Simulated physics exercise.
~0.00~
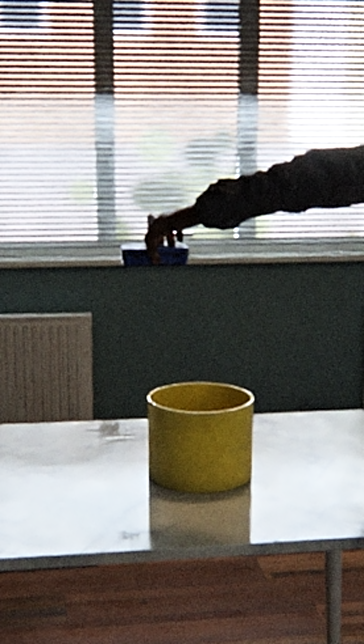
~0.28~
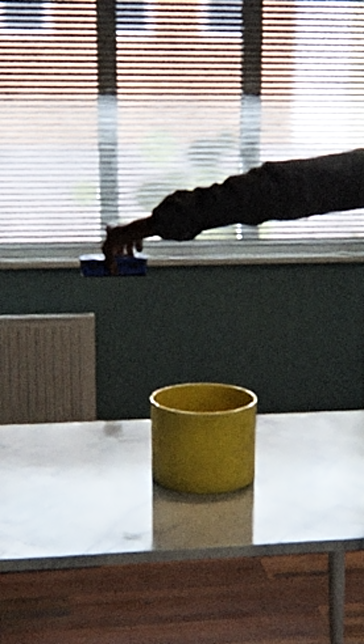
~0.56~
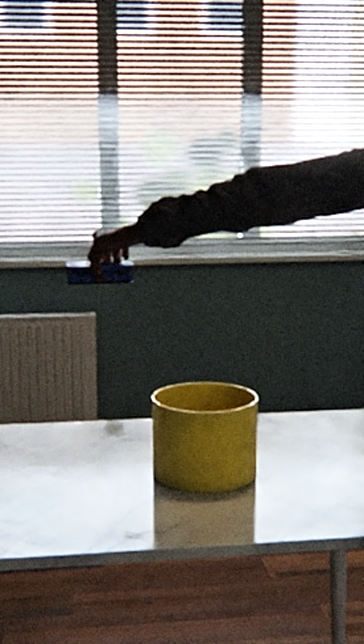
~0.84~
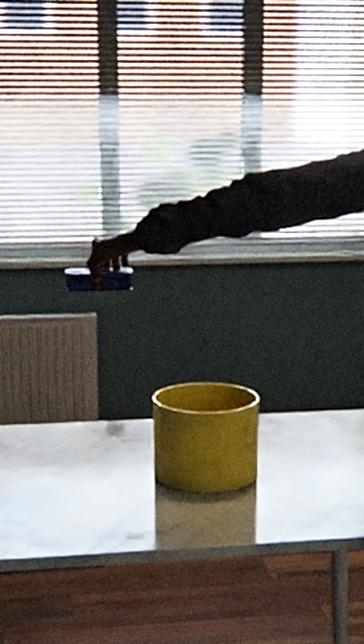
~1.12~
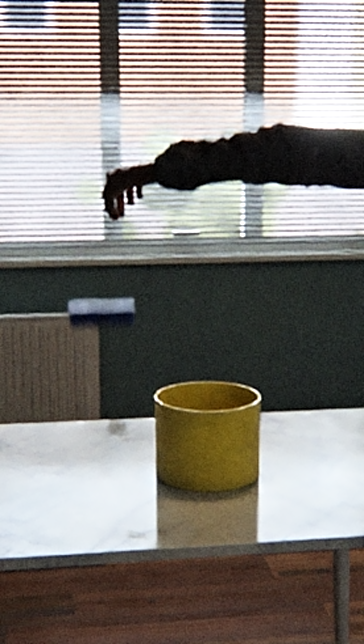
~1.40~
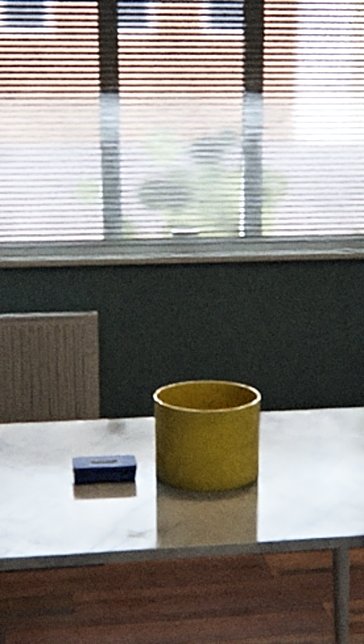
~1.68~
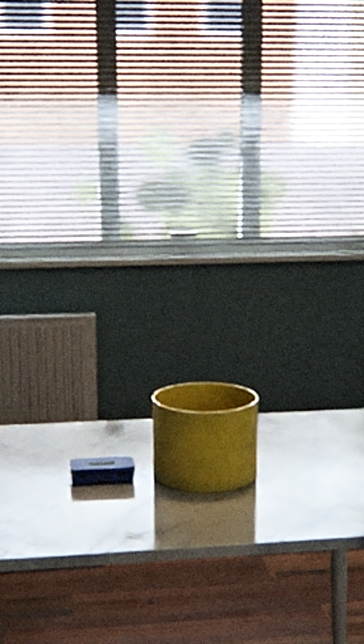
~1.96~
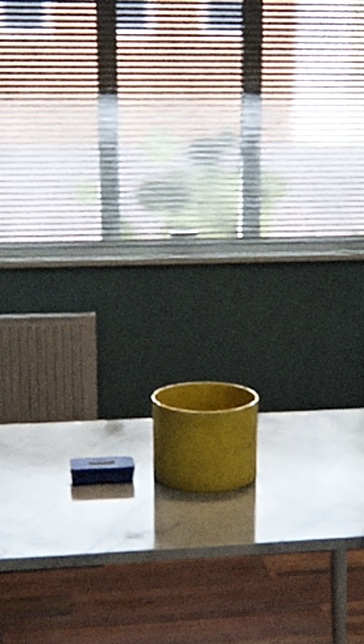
To begin with, a hand on a dark-sleeved arm reaches in from the right, holding a small blue case in front of a window with blinds, above a yellow bucket on a pale, shiny table. The arm carries the case to the left, past the bucket, and lowers it slightly. It hovers there briefly, almost still. The fingers then let go and the hand draws back as the case falls. The case lands on the tabletop to the left of the bucket, missing it, and rests there while the bucket stays in place.
